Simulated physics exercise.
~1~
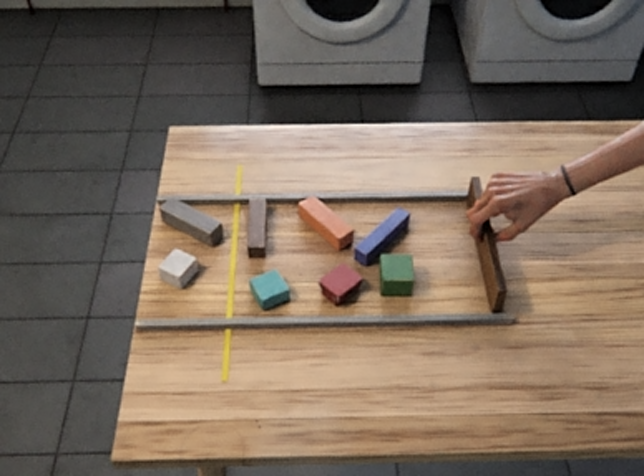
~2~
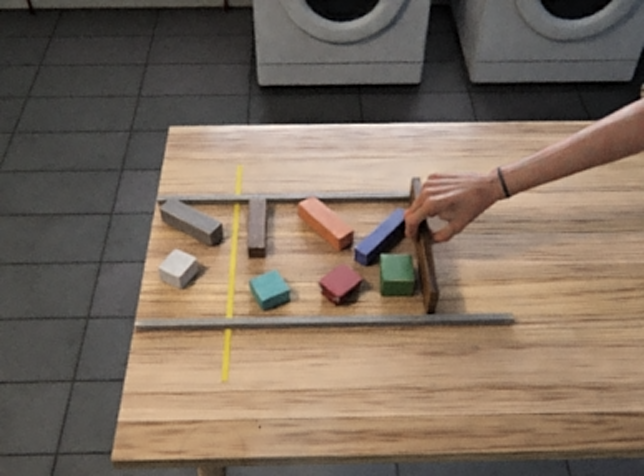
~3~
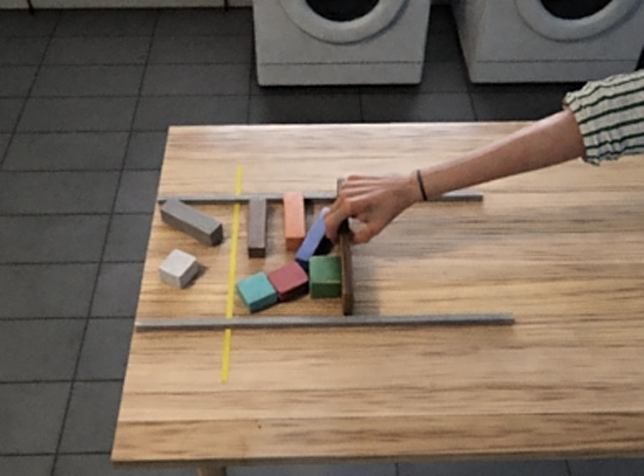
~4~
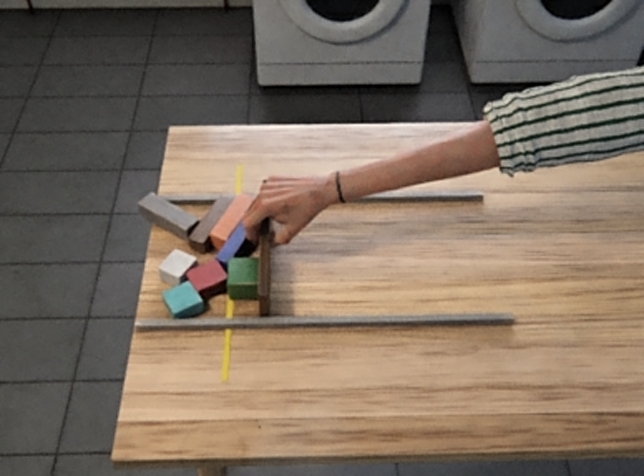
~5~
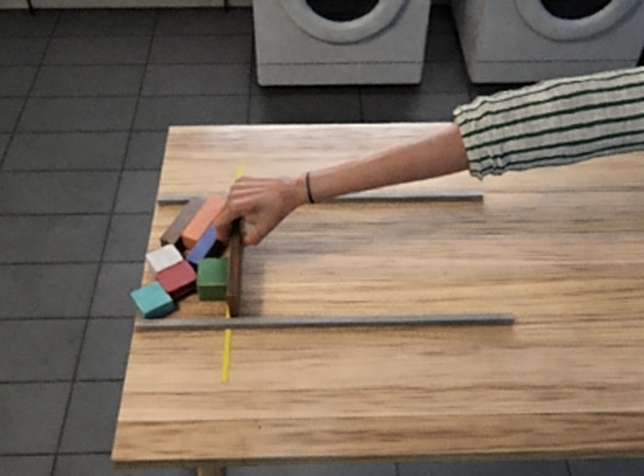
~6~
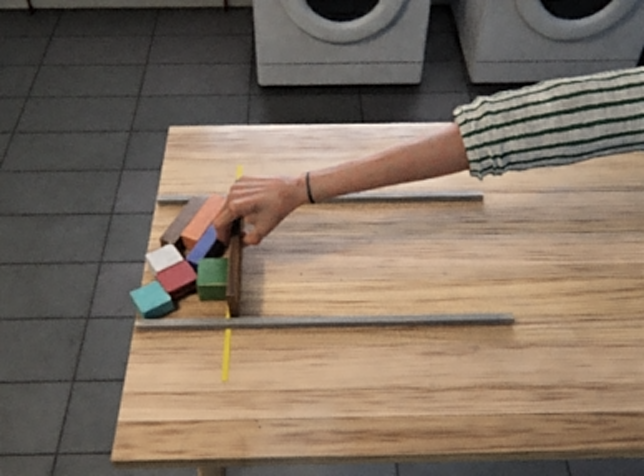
A hand slid an upright board left between two rails, bunching the coloured blocks together and pushing them past the yellow tape toward the table's edge. The grey bar went off, and the board stopped at the tape with the others still crowded on the table.
